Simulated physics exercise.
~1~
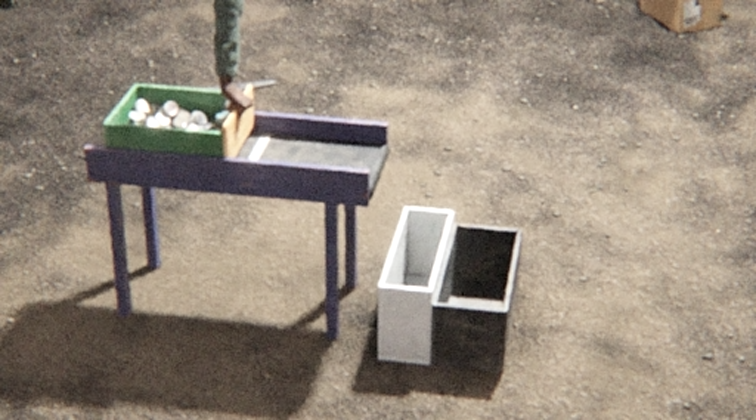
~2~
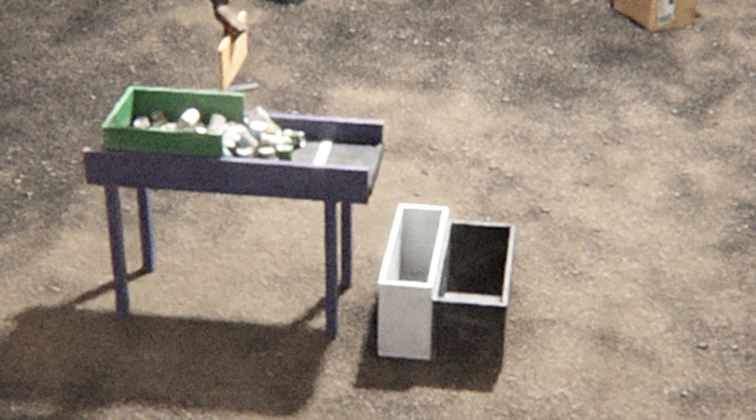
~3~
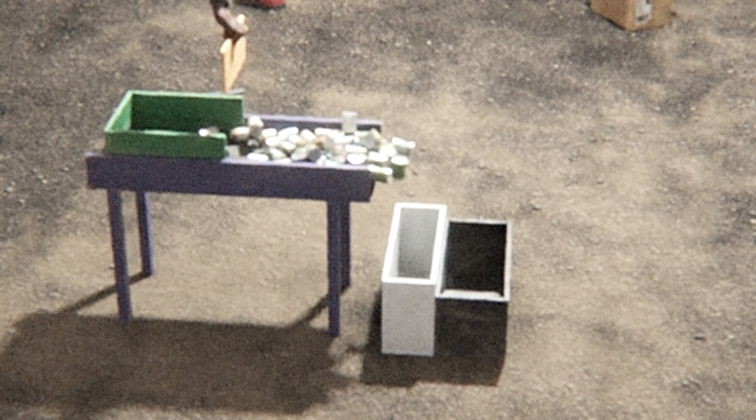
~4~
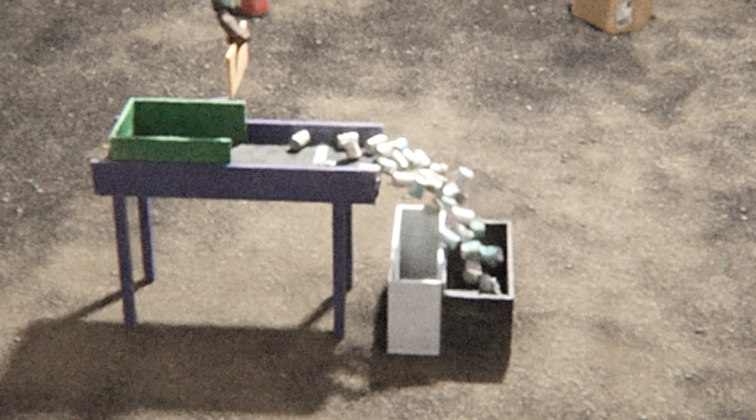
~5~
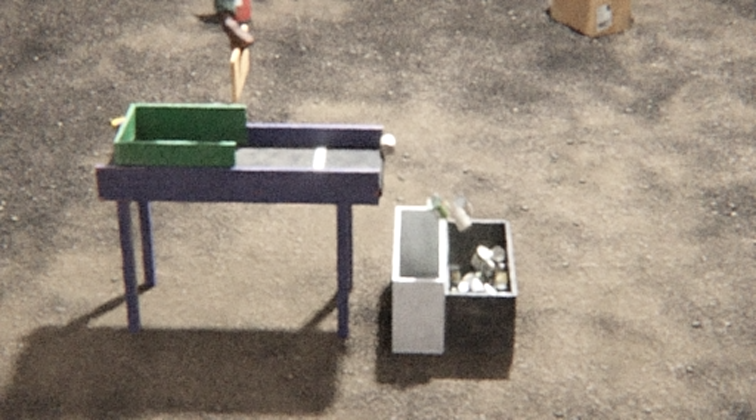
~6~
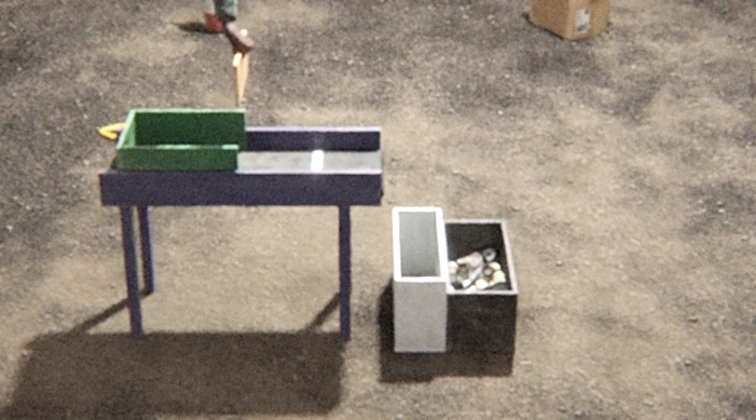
On sunlit dirt ground, a raised gate releasing small tins from a green pen along a belt into a black tote.
